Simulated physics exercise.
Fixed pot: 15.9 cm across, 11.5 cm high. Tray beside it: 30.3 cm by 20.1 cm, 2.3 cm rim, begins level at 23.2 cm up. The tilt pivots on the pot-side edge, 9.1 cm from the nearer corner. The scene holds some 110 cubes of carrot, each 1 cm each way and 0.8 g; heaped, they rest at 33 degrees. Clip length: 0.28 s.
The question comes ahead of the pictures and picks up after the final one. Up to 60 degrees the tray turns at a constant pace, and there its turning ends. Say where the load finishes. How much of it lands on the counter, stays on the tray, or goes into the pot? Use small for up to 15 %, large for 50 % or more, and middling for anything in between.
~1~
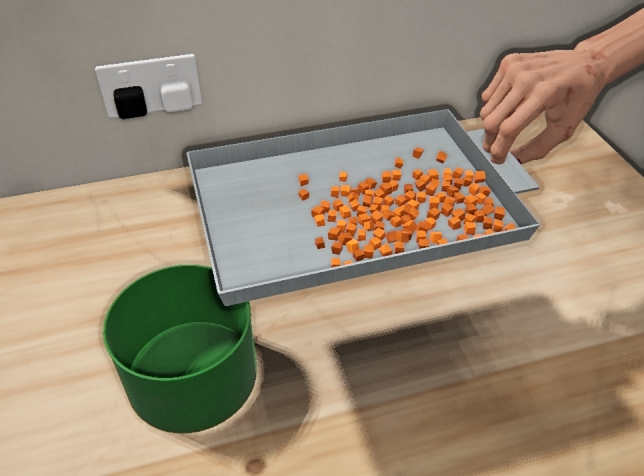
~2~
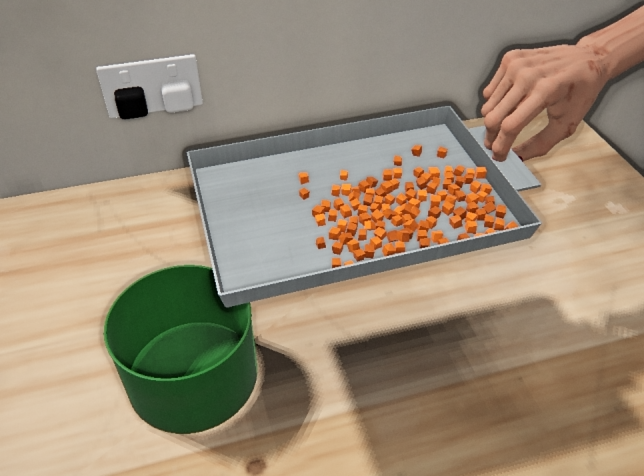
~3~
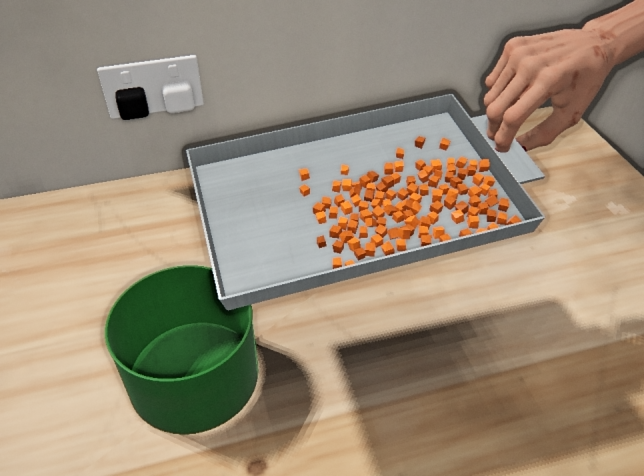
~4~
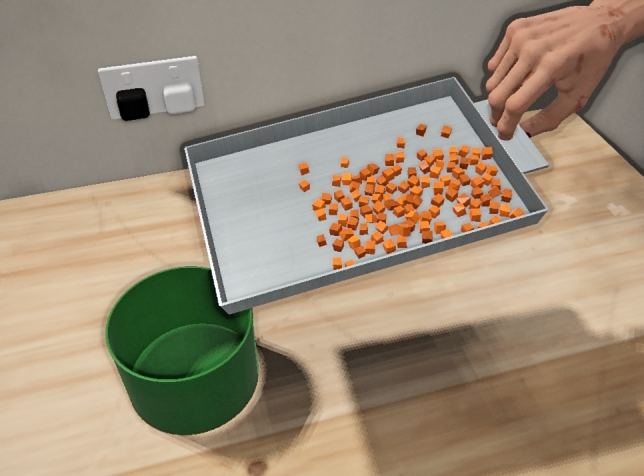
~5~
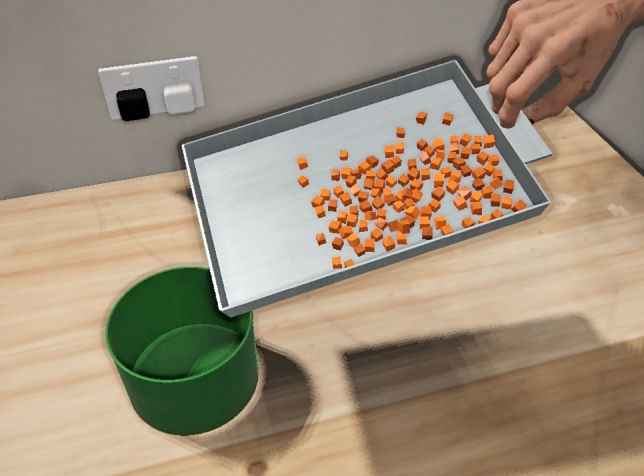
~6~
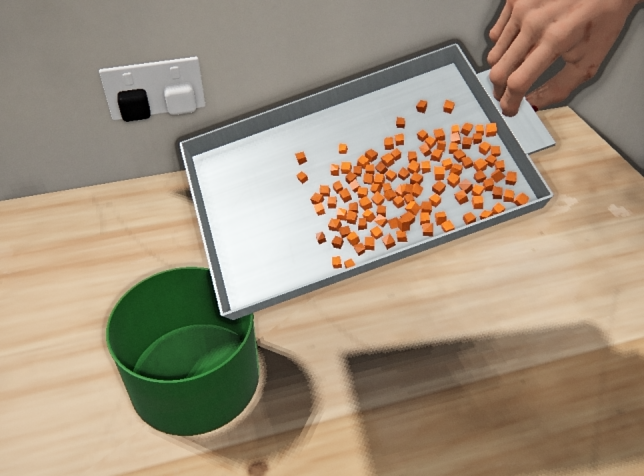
Counter - middling, tray - large, pot - small.
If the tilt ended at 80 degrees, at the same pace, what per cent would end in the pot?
Estimate: Roughly 5 percent.
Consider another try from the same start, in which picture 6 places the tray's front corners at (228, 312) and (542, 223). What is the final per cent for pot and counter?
Per cent by place - pot 0, counter 10.
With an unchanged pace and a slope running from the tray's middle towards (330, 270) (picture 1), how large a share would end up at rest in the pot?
Roughly 0 % of the pieces.
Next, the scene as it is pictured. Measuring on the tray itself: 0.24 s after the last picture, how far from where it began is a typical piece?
Roughly 1 cm.
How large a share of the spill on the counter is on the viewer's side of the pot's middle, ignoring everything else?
Near 100 in a hundred.
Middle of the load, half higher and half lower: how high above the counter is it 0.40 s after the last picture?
The halfway mark is near 30 cm.
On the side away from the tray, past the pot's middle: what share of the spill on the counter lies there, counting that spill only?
It comes to near 70 percent.
Then, 0.24 s after the last picture, tilt 39 degrees; the tray holds 100 %, the pot 0 %.
Then, 0.40 s after the last picture, tilt 53 degrees; the tray holds 100 %, the pot 0 %.
Then, 0.69 s after the last picture, tilt 60 degrees; the tray holds 80 %, the pot 0 %.
In the end, counter 30 %, tray 65 %, pot 5 %.
